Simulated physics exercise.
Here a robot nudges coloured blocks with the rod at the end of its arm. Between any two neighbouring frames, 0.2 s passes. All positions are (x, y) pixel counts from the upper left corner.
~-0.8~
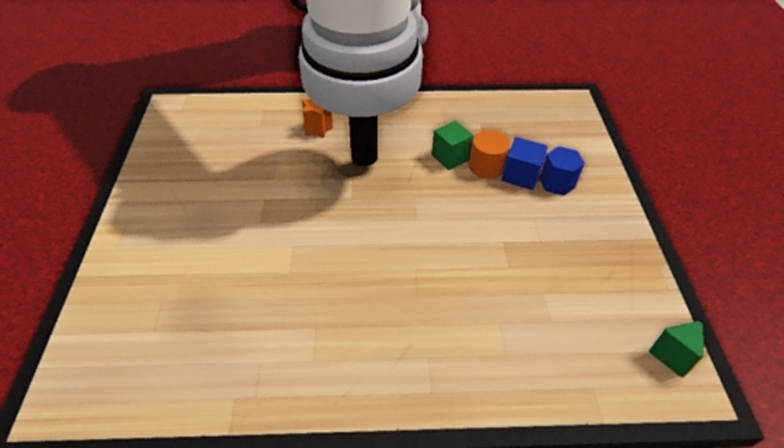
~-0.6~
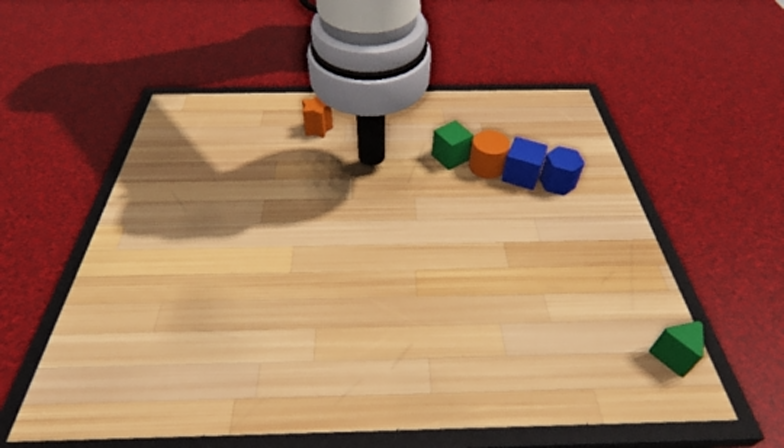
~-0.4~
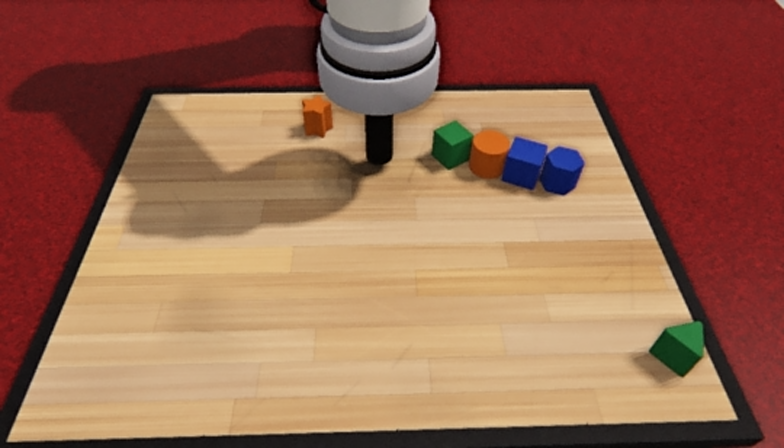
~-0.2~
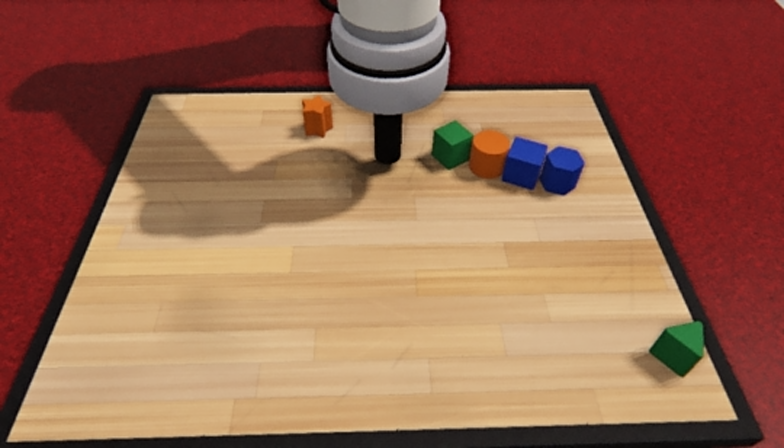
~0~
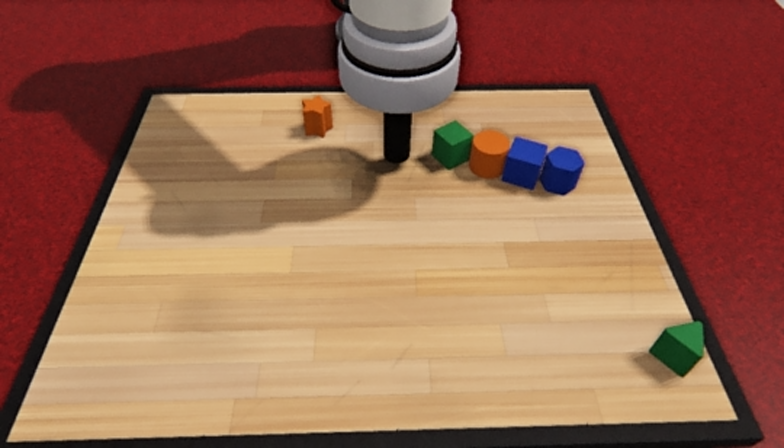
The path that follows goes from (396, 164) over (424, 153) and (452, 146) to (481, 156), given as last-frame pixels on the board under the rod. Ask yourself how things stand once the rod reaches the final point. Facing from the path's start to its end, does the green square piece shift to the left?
Going by the path, yes.
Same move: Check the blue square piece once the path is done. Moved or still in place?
That one moves away.
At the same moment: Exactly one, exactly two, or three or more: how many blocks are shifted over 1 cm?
I expect three or more blocks to move.
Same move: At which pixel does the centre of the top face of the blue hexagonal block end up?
Most likely (587, 164).
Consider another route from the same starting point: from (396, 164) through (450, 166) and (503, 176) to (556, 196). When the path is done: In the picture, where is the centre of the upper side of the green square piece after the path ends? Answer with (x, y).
It ends at (470, 123).
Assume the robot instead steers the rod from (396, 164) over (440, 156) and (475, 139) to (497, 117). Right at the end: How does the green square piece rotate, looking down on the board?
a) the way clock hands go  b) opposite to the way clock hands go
My answer is option a.
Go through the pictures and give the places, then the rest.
In the first frame, lower end of the rod (365, 158), tops of blocks, green square piece (454, 132), orange circle (492, 141), blue square piece (528, 150), blue hexagonal block (566, 158).
In the second frame, rod (372, 157), blocks as before.
In the third frame, rod (379, 156), blocks as before.
In the fourth frame, rod (388, 156), blocks as before.
In the fifth frame, rod (397, 155), green square piece (454, 132), orange circle (492, 141), blue square piece (528, 150), blue hexagonal block (566, 158).
What follows on the original path. One third of the way, rod (425, 143); green square piece (460, 130); orange circle (495, 142).
Two thirds of the way, rod (454, 137); green square piece (488, 123); orange circle (508, 142); blue square piece (544, 159), turned 15° anticlockwise; blue hexagonal block (581, 162).
At the end, rod (482, 147); green square piece (504, 119); orange circle (514, 144); blue square piece (549, 162); blue hexagonal block (587, 164), turned 20° anticlockwise.
